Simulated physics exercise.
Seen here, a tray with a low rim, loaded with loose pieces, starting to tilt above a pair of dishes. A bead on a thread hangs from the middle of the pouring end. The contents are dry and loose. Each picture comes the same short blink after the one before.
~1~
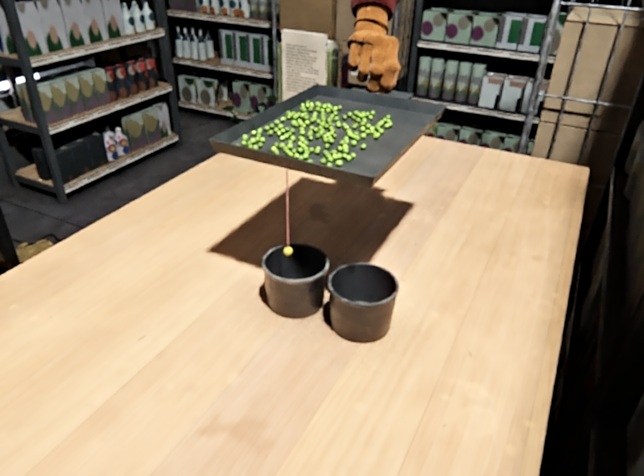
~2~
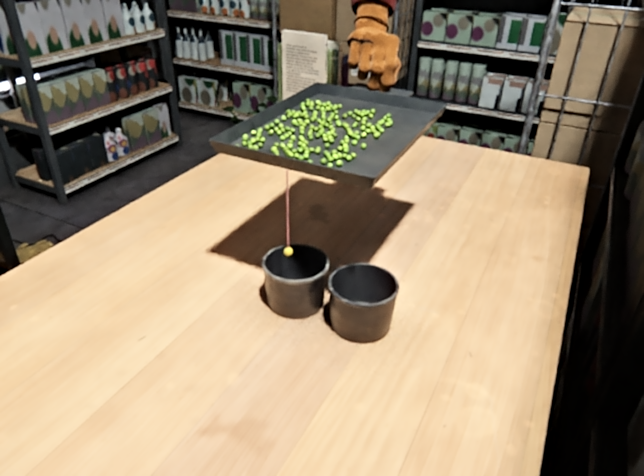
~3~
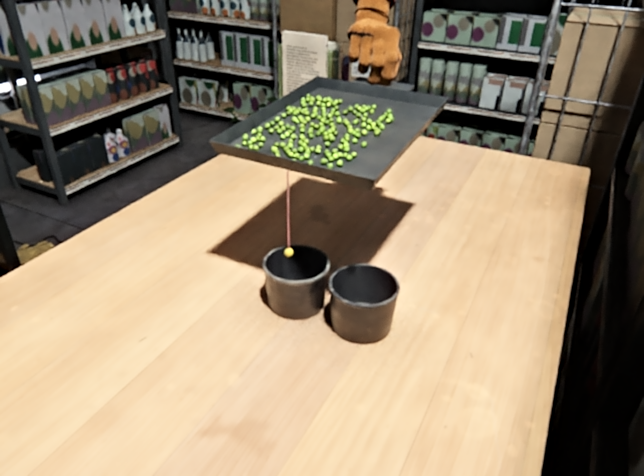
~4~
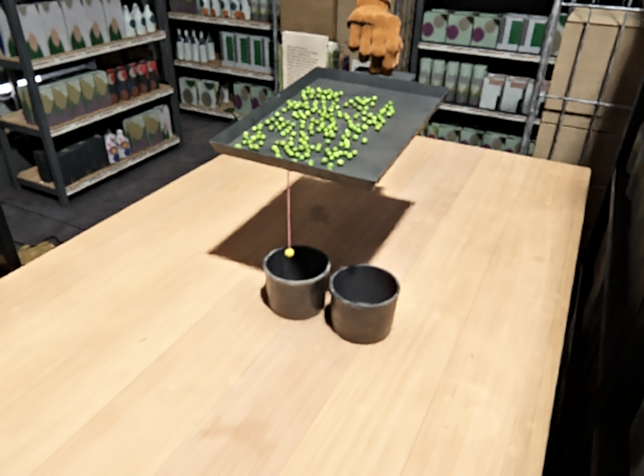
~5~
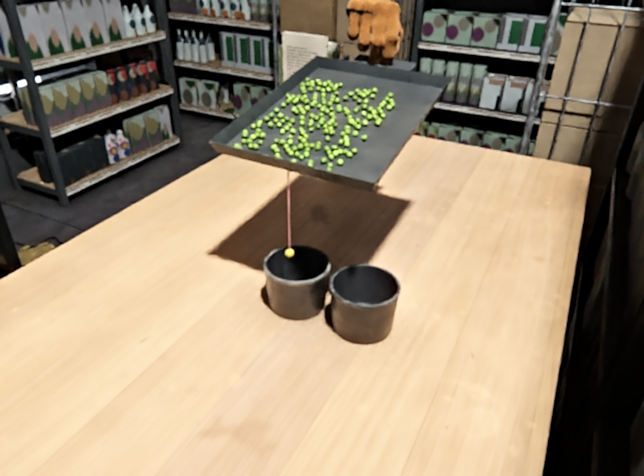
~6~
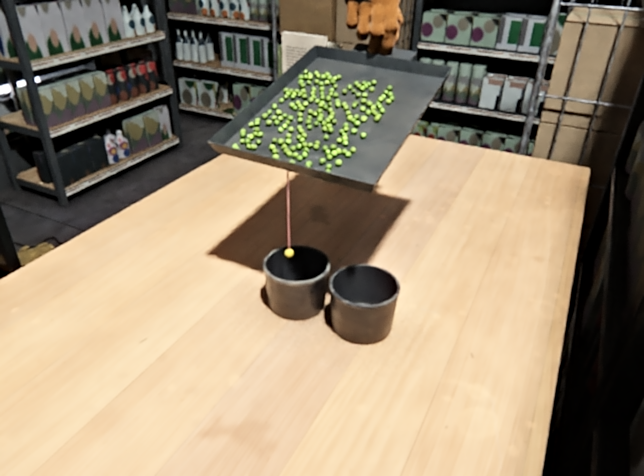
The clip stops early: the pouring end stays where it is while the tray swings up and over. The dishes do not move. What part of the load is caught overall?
In the dishes lies less than half of it.
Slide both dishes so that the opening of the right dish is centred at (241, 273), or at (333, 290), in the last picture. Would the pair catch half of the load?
One: Below a half. Two: More than half.
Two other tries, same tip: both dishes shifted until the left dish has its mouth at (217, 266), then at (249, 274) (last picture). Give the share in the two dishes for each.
In turn 60 and 80 in a hundred.
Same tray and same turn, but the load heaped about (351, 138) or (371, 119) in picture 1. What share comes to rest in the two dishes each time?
Roughly 20 per cent, and 20 per cent.
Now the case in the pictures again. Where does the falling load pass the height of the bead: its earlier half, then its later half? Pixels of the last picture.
The first part at (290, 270); the rest at (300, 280).
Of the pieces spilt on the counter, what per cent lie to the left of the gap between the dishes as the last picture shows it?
Close to 80 per cent.
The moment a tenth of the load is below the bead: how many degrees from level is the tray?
Near 85 degrees.
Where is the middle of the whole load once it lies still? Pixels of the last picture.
Close to (298, 345).
Just after the last frame, tray tipped steeply; almost all on the tray; just a few in the right dish; about a tenth outside both; just a few in the air.
A moment on, tray tipped right over; about a tenth on the tray; about a tenth in the right dish; just a few in the left dish; roughly half outside both; roughly a third in the air.
Further on, tray tipped past a quarter turn; about a tenth in the right dish; just a few in the left dish; the larger part outside both.
When it is over, tray tipped past a quarter turn; about a tenth in the right dish; just a few in the left dish; the larger part outside both.
